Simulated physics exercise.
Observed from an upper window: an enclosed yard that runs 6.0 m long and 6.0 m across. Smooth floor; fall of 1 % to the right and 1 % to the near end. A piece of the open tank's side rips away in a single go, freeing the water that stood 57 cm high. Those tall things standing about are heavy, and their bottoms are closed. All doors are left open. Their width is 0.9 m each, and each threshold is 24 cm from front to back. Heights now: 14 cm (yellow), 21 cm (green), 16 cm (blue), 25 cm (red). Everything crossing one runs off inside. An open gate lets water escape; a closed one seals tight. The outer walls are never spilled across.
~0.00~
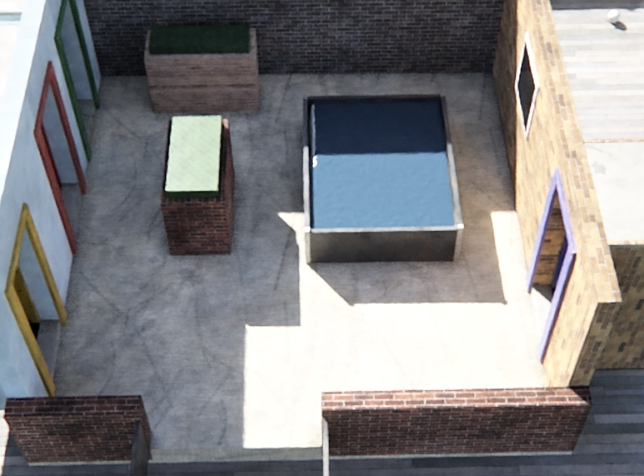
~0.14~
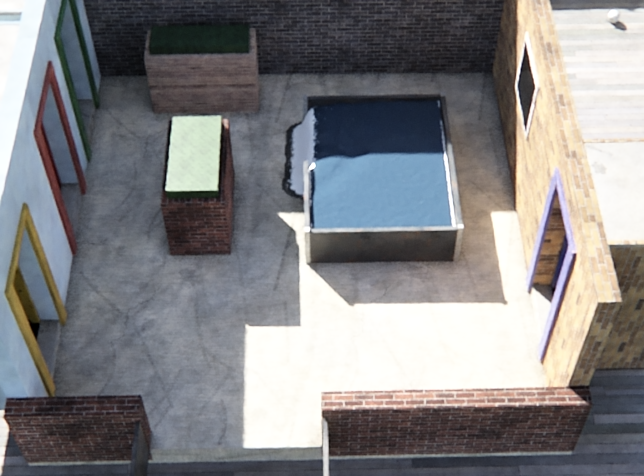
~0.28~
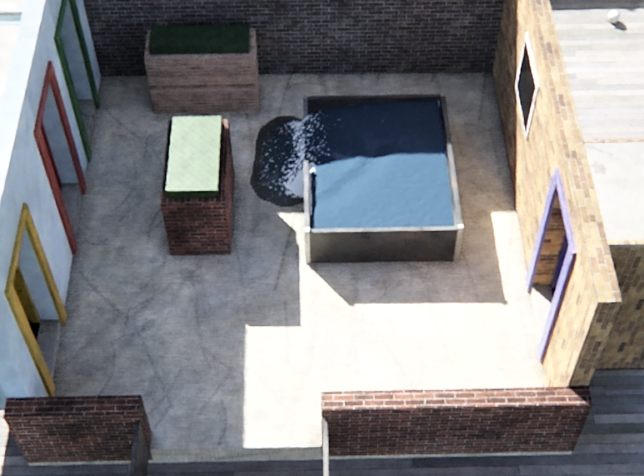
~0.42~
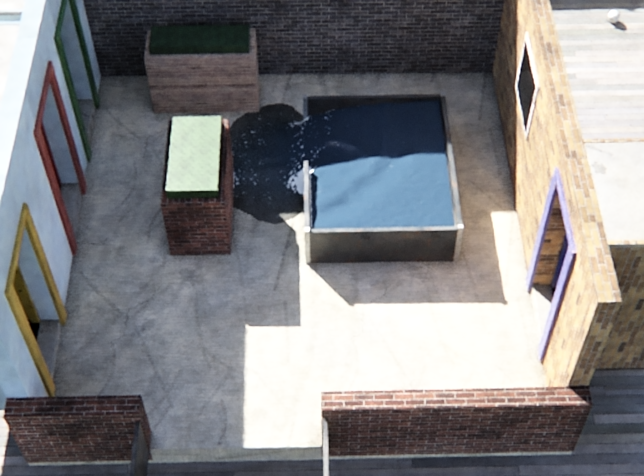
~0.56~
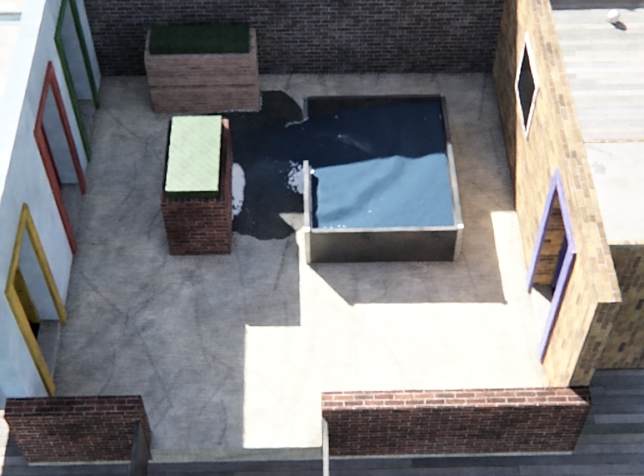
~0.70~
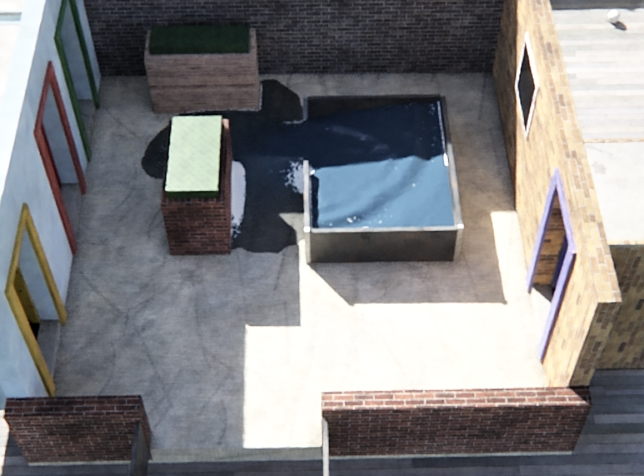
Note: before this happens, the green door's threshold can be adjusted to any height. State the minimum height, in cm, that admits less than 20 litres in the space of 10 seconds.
30 cm, roughly.
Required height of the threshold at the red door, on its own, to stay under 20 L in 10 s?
The red door needs around 7.5 cm.
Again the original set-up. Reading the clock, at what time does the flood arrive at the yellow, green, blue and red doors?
Arrival: Yellow 3.0 s, green 1.1 s, blue 5.5 s, red 1.6 s.
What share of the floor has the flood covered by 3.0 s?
About 50 per cent.
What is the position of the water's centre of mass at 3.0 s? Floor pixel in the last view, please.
(280, 181).
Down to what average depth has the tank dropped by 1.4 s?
Mean depth: Approx. 41 cm.
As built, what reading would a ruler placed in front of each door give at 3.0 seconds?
In cm: Yellow 2, green 30, blue 0, red 11.
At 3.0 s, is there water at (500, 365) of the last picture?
At that moment it's not yet touched.
After 1.4 s water covers 20 % of the floor, deepest (36 cm) near (240, 175); 28 cm at the green door, 0 litres in over its 21 cm threshold.
After 3.0 s water covers 50 % of the floor, deepest (32 cm) near (91, 148); 30 cm at the green door, 79 litres in over its 21 cm threshold.
After 10.0 s water covers 95 % of the floor, deepest (12 cm) near (540, 371); 6 cm at the green door, 105 litres in over its 21 cm threshold.
At the green door as built, the water arrived by 1.1 s and peaked near 36 cm at 2.2 s.
With a threshold of 28 cm, 31 litres would have come in within the 10 s; with 32.5 cm, 10 litres. So under 20 litres takes about 30 cm.
